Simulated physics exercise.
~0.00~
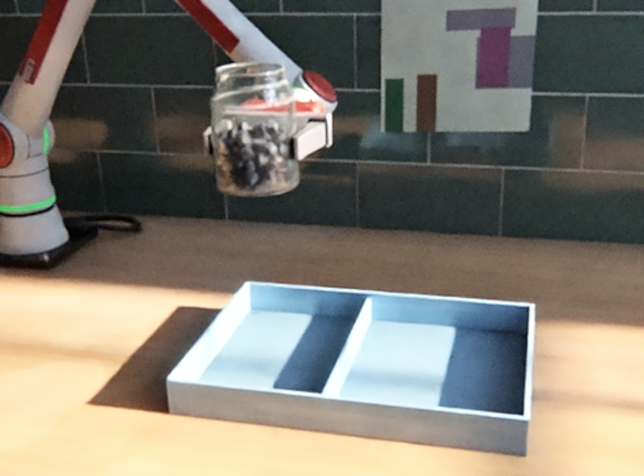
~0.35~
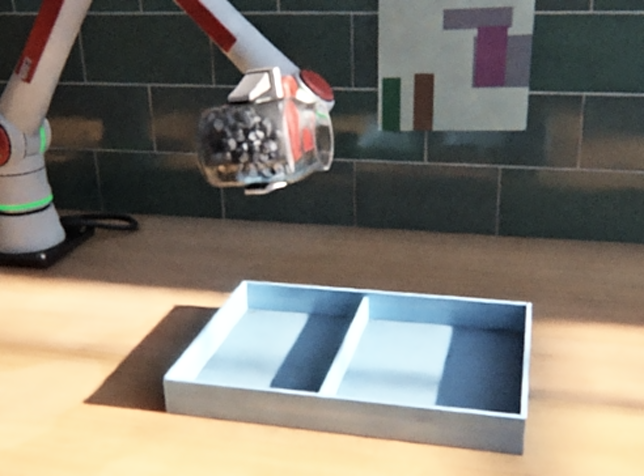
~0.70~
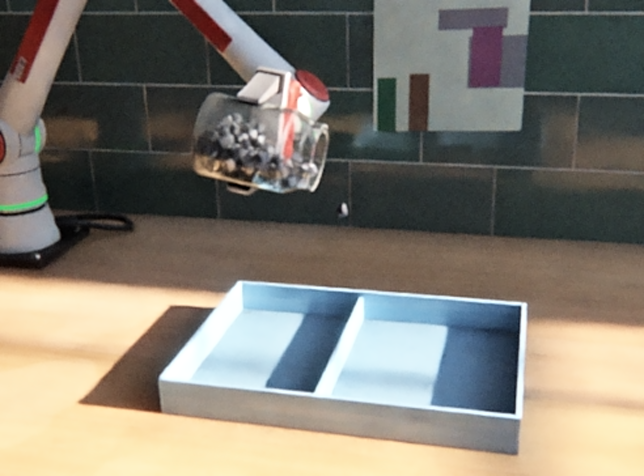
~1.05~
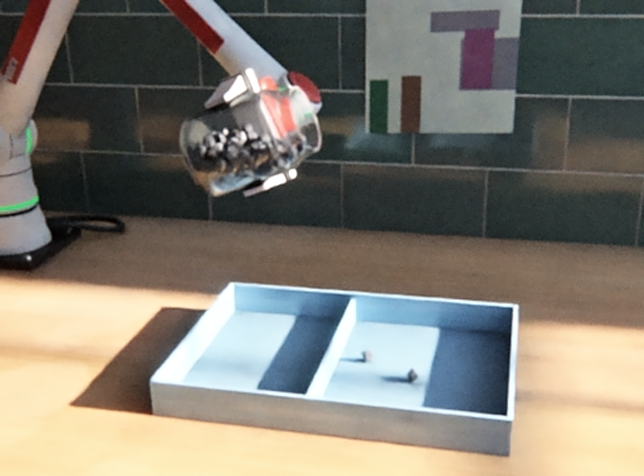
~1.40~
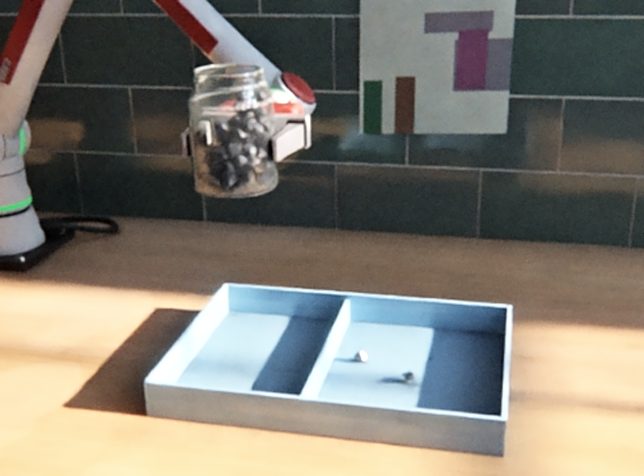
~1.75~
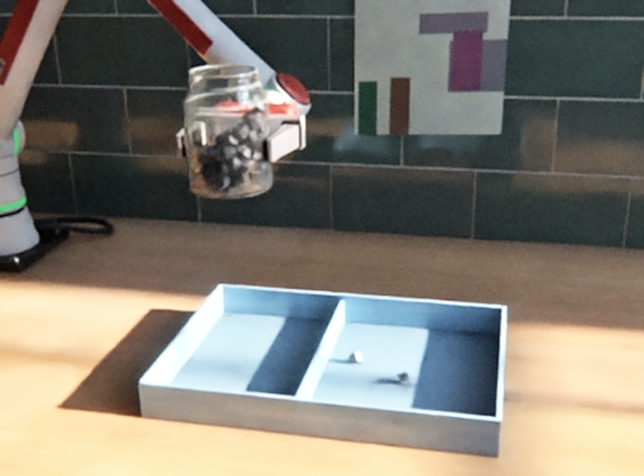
A robot arm with red and white casing holds an upright glass jar of small dark and pale pebbles above a wooden table. Below it sits a shallow light-blue tray, split into two parts by a wall, in front of a dark tiled backdrop. The arm tips the jar onto its side, its mouth toward the right, and the pebbles spread along the glass. A small piece drops toward the tray, and soon two pebbles lie in the right-hand part. The arm turns the jar upright again, with nearly all the pebbles still inside and the left part empty.
